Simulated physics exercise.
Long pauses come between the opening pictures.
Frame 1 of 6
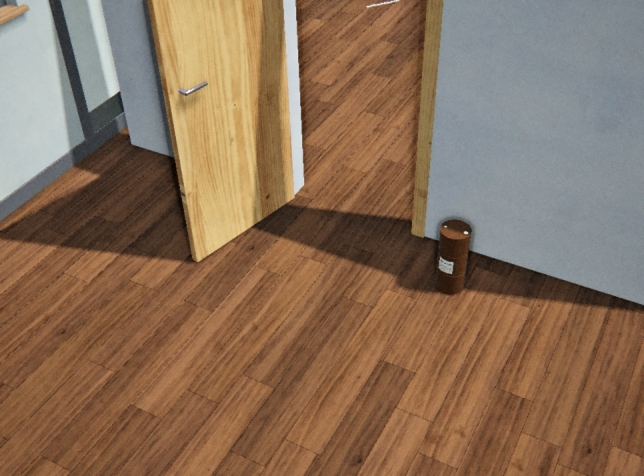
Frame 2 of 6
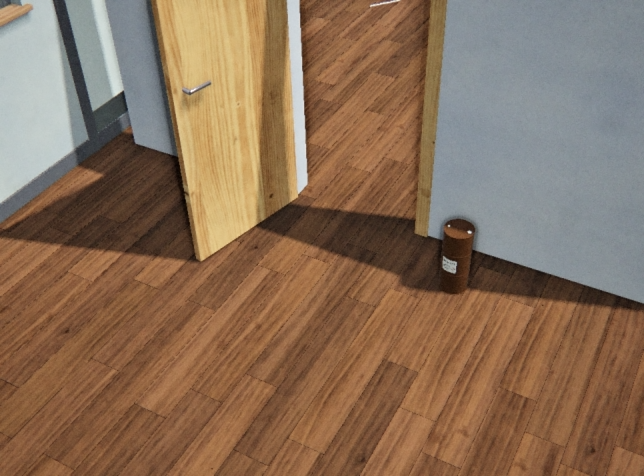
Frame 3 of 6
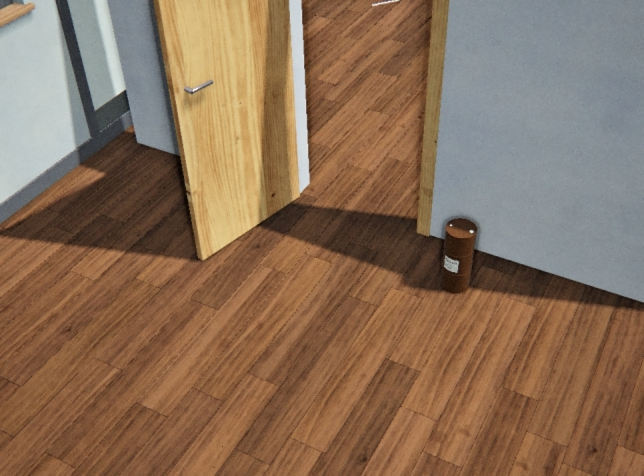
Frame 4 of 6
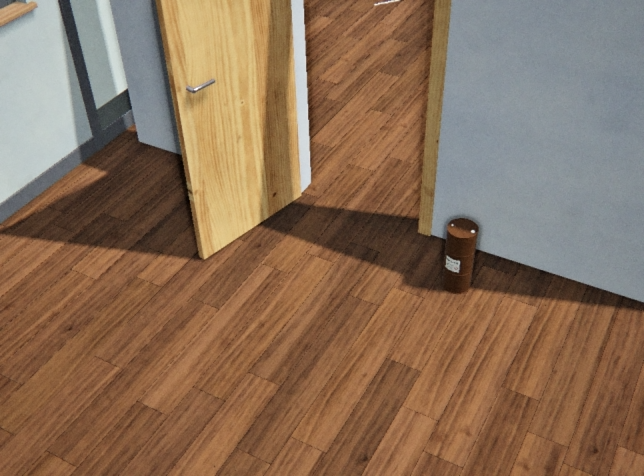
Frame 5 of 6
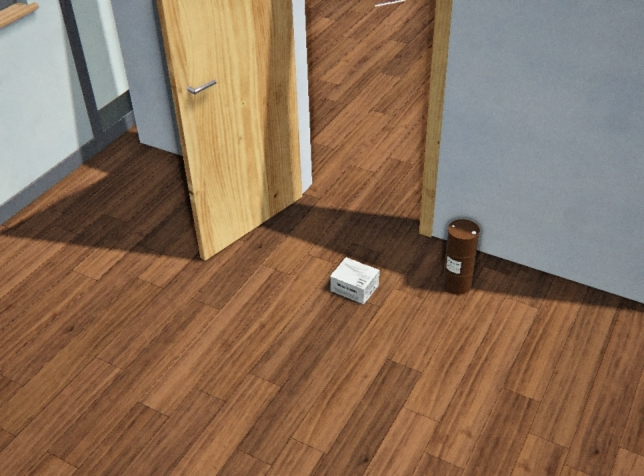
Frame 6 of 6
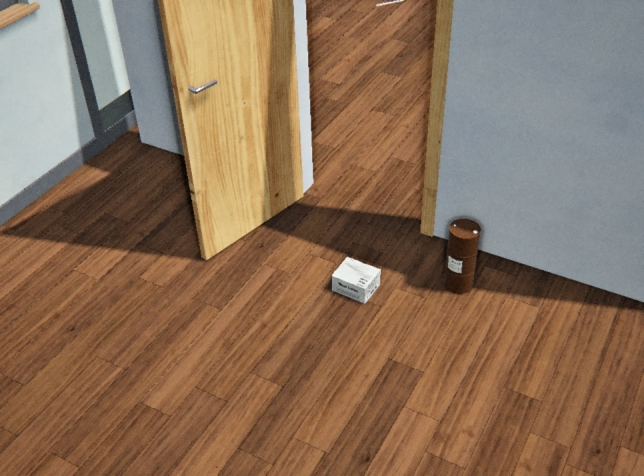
A small white box appeared on the wooden floor near the open doorway, left of a brown canister by the wall, while the door stayed wide open and nothing else noticeably moved.
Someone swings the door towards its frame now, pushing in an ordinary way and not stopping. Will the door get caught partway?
No, it swings fully home.
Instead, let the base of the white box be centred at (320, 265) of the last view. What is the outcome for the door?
Well, then the door stays ajar.
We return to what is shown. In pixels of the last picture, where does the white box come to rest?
Near (366, 283).
Then, 0.80 s on from there, door at 88°.
Then, 1.60 s on from there, door at 56°.
Then, 2.00 s on from there, door at 39°; white box shifted a little near (364, 282).
Then, 2.60 s on from there, door at 12°; white box shifted a little near (366, 283).
In the end, door at 0°; both unmoved. At the end, from the last picture's camera, white box near (366, 283).
